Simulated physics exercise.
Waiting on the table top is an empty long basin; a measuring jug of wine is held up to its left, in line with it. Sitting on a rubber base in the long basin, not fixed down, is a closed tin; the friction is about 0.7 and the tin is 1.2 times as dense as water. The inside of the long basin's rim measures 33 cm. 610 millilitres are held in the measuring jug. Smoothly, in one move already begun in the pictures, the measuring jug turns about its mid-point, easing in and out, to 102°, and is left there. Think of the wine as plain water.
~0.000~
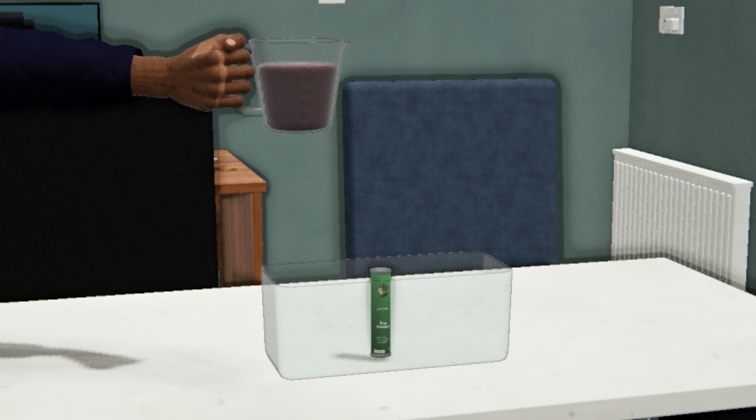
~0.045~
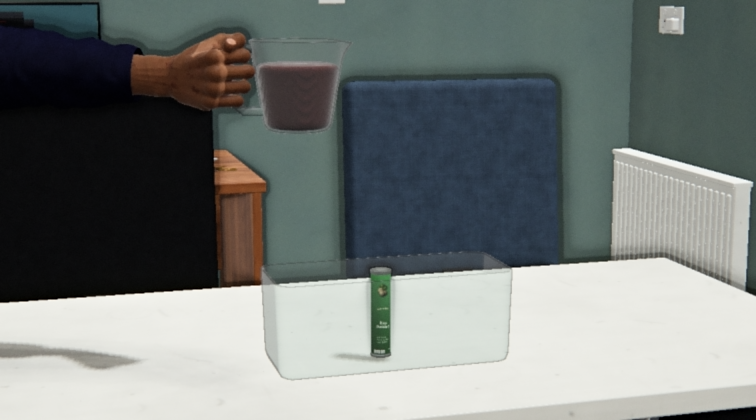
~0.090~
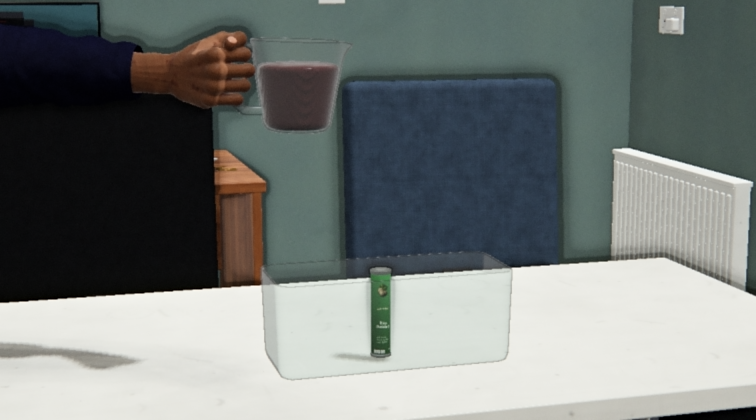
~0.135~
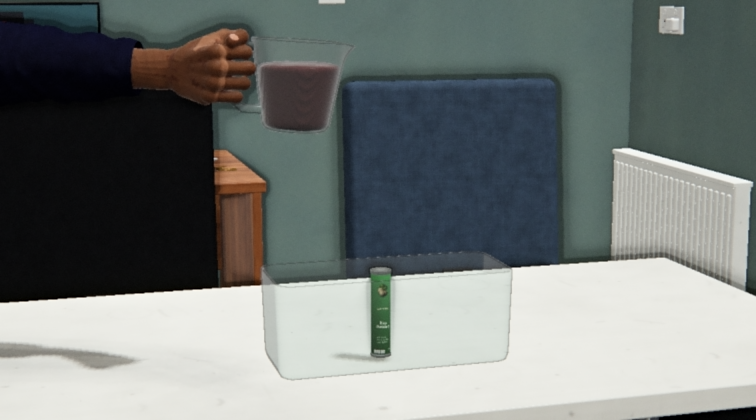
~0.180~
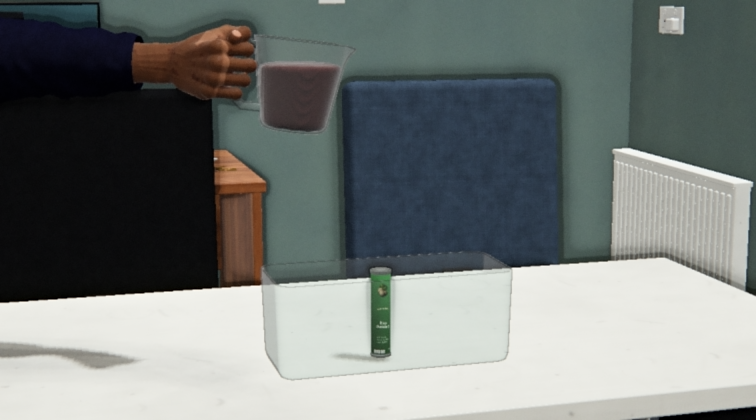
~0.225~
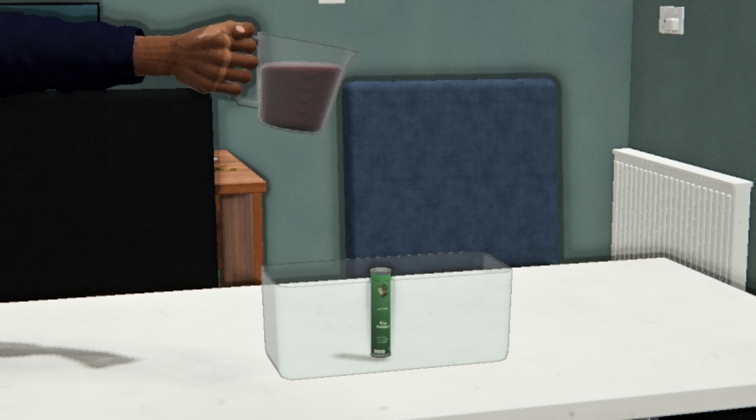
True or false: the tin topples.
False.
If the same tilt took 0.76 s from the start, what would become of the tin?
Outcome - the tin remains standing.
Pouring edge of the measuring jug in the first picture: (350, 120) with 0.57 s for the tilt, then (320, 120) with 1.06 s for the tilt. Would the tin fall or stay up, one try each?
Try 1: Tipped over; try 2: Tipped over.
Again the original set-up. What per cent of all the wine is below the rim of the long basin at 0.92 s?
40 per cent, give or take a little.
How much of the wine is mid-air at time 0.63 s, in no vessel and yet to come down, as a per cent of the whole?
I'd put it at about 18 percent.
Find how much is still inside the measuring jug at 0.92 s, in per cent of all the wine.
22 %.
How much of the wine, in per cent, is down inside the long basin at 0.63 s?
At that time the basin holds about 0 per cent of the liquid.
By 0.63 s the tilt is 65° and 82 per cent is still to pour; the tin stands where it began.
By 0.92 s the tilt is 98° and 22 per cent is still to pour; the tin stands where it began.
By 1.23 s the tilt is 102° and 1 per cent is still to pour; the tin stands where it began.
By 1.56 s the tilt is 102° and 0 per cent is still to pour; the tin stands where it began.
At rest the tin stands where it began.
